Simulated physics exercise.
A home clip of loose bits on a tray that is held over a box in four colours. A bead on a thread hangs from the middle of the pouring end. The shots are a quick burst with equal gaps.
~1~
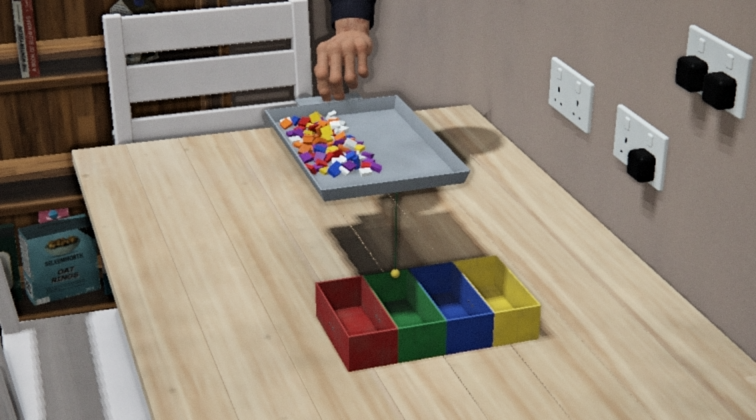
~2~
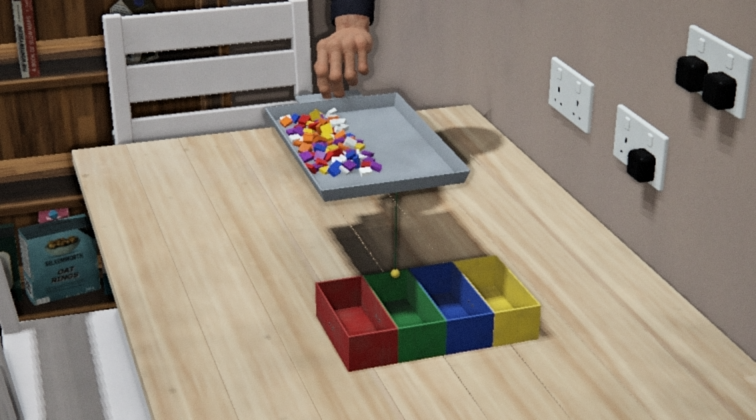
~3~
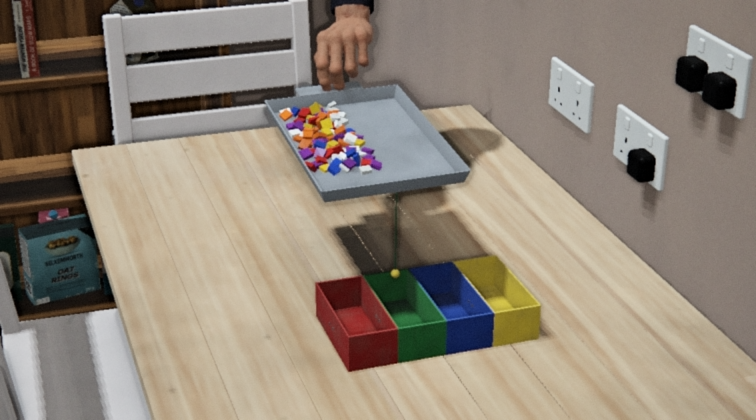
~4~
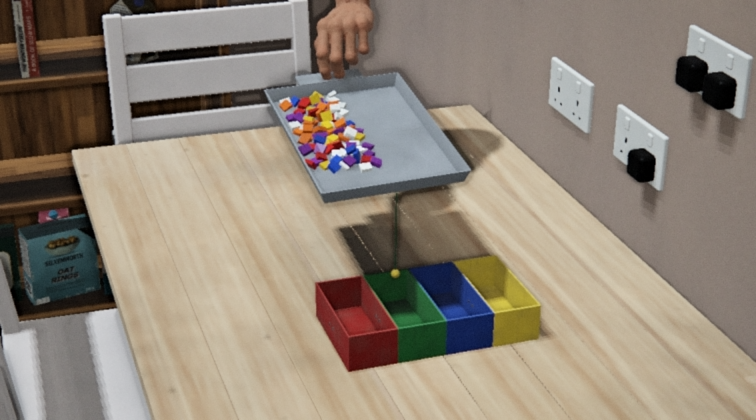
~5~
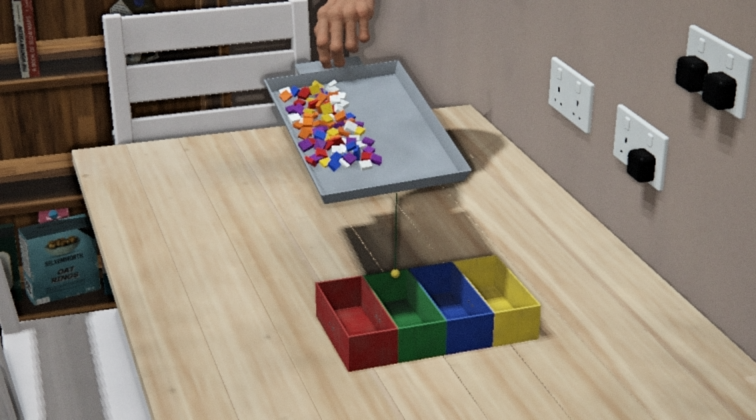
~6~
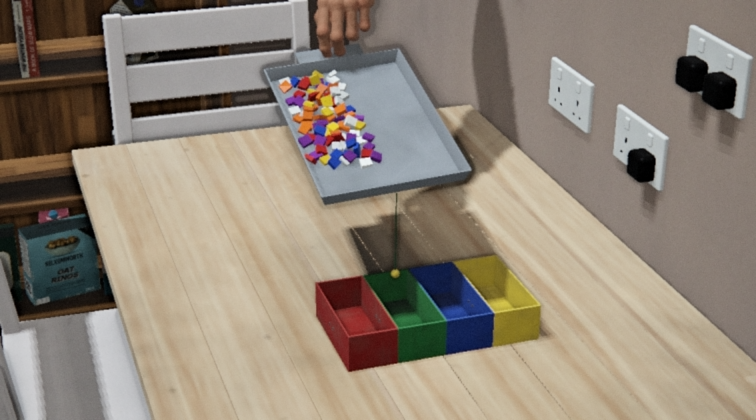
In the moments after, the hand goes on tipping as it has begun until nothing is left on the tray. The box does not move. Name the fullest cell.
The red cell gets the most.
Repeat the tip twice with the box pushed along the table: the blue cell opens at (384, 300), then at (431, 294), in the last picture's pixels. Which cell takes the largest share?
In turn: The cell in green; the red cell.
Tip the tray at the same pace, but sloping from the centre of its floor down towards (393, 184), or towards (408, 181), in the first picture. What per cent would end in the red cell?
Near 30 % and 10 %.
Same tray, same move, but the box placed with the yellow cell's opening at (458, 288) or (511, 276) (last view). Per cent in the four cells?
Roughly 100 per cent, and 40 per cent.
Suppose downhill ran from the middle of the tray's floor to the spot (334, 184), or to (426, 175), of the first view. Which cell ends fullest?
At the first place that red cell, at the second the cell in blue.
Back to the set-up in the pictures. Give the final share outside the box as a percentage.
Some 30 per cent.
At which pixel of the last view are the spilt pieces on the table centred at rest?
Around (302, 362).
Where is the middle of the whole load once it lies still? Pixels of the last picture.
Around (353, 340).
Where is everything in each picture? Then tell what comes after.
In the first picture, corners of the pouring end near (325, 187) and (464, 169), level; middle of the load near (329, 144), mosaic tiles; bead on its thread near (395, 274); red cell near (373, 347); green cell near (422, 338); blue cell near (470, 330); yellow cell near (517, 322).
In the second picture, corners of the pouring end near (325, 188) and (464, 169), level; middle of the load near (329, 142).
In the third picture, corners of the pouring end near (325, 189) and (465, 169), tipped barely, lowest at the left corner; middle of the load near (329, 138).
In the fourth picture, corners of the pouring end near (325, 190) and (465, 168), tipped a little, lowest at the left corner; middle of the load near (329, 131).
In the fifth picture, corners of the pouring end near (325, 192) and (465, 168), tipped a little, lowest at the left corner; middle of the load near (329, 124).
In the sixth picture, corners of the pouring end near (325, 193) and (465, 168), tipped clearly, lowest at the left corner; middle of the load near (329, 118); red cell near (373, 347); green cell near (422, 338); blue cell near (470, 330); yellow cell near (517, 322).
Shortly afterwards, tray tipped steeply; all but a few on the tray; only a few in the red cell; a little falling or outside the box.
Next, tray tipped past a quarter turn; near a quarter on the tray; near a quarter in the red cell; only a few in the green cell; near half falling or outside the box.
Some moments later, tray tipped past a quarter turn; near half in the red cell; a little in the green cell; near a third falling or outside the box.
In the end, tray tipped past a quarter turn; near half in the red cell; a little in the green cell; none at all in the blue cell; none at all in the yellow cell; near a third outside the box.
